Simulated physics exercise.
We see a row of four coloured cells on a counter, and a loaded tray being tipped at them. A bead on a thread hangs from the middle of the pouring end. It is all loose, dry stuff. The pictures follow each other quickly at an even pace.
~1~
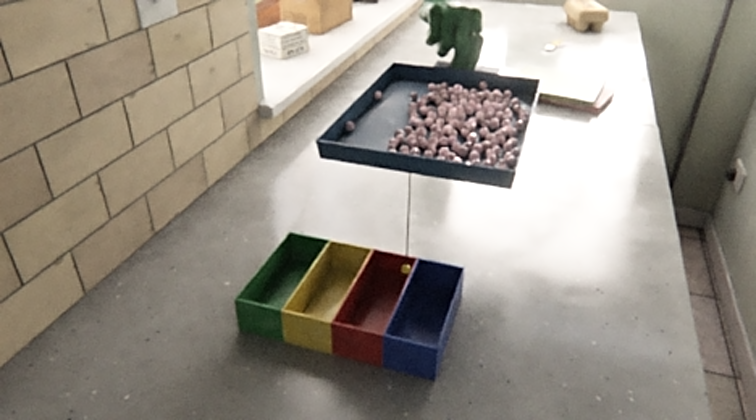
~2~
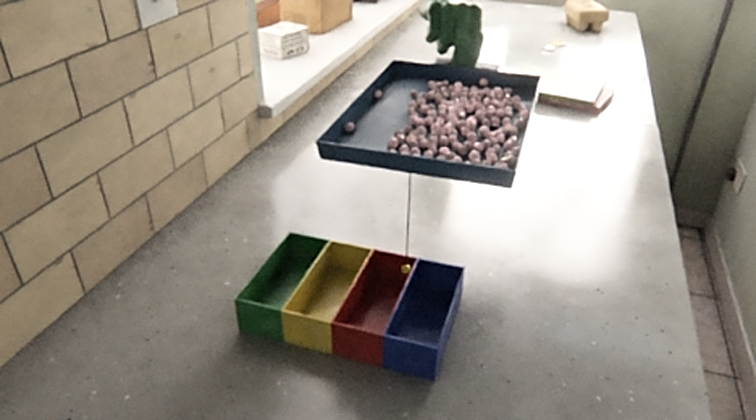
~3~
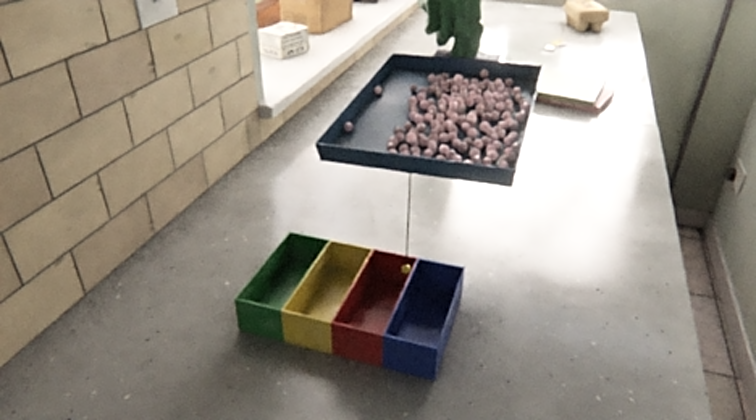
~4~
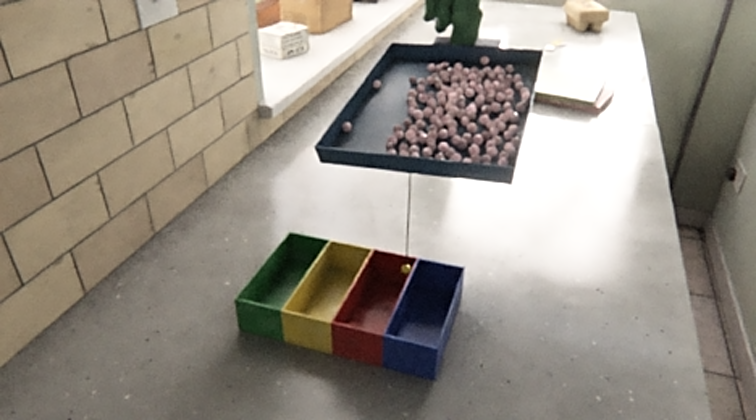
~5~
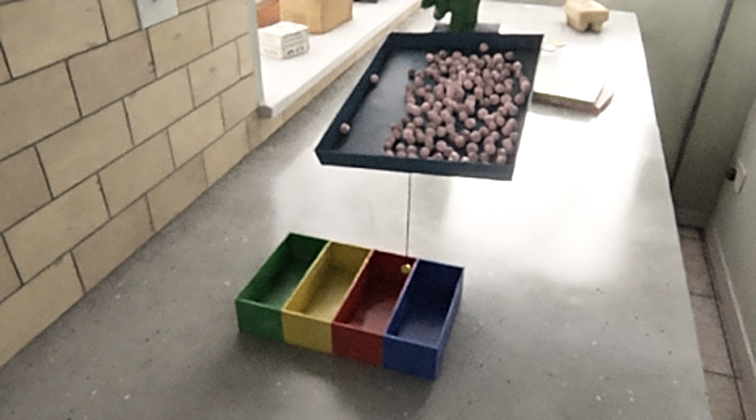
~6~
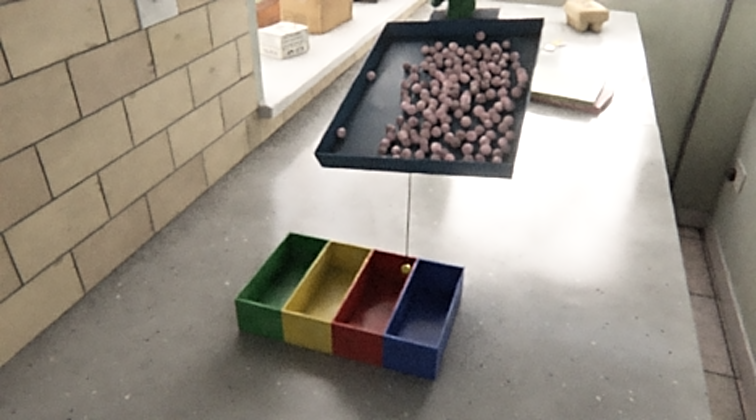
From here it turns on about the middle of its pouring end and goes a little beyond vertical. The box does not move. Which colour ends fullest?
Most goes to the yellow cell.
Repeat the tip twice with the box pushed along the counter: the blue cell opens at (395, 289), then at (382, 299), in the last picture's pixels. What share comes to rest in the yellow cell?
The first gives 50 %, the second 40 %.
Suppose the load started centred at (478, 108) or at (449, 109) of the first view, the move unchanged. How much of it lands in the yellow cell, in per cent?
The first gives 60 %, the second 70 %.
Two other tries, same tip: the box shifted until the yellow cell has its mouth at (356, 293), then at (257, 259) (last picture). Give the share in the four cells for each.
First some 90, then 90 per cent.
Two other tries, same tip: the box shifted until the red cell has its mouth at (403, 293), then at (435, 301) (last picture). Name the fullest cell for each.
At the first place the cell in green, at the second that green cell.
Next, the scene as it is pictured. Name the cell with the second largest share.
Second comes the green cell.
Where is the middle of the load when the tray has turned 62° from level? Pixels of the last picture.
Around (364, 149).
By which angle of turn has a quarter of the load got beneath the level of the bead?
At some 85 degrees.
Soon, tray tipped steeply; most on the tray; a stray few in the green cell; a stray few in the yellow cell; a small part falling or outside the box.
A while on, tray tipped past a quarter turn; about a quarter on the tray; about a third in the yellow cell; about a quarter in the green cell; a small part in the red cell; a stray few in the blue cell; about a quarter falling or outside the box.
Towards the end, tray tipped past a quarter turn; about two thirds in the yellow cell; about a quarter in the green cell; a small part in the red cell; a stray few in the blue cell; a small part falling or outside the box.
Finally, tray tipped past a quarter turn; about two thirds in the yellow cell; about a quarter in the green cell; a small part in the red cell; a stray few in the blue cell; a small part outside the box.
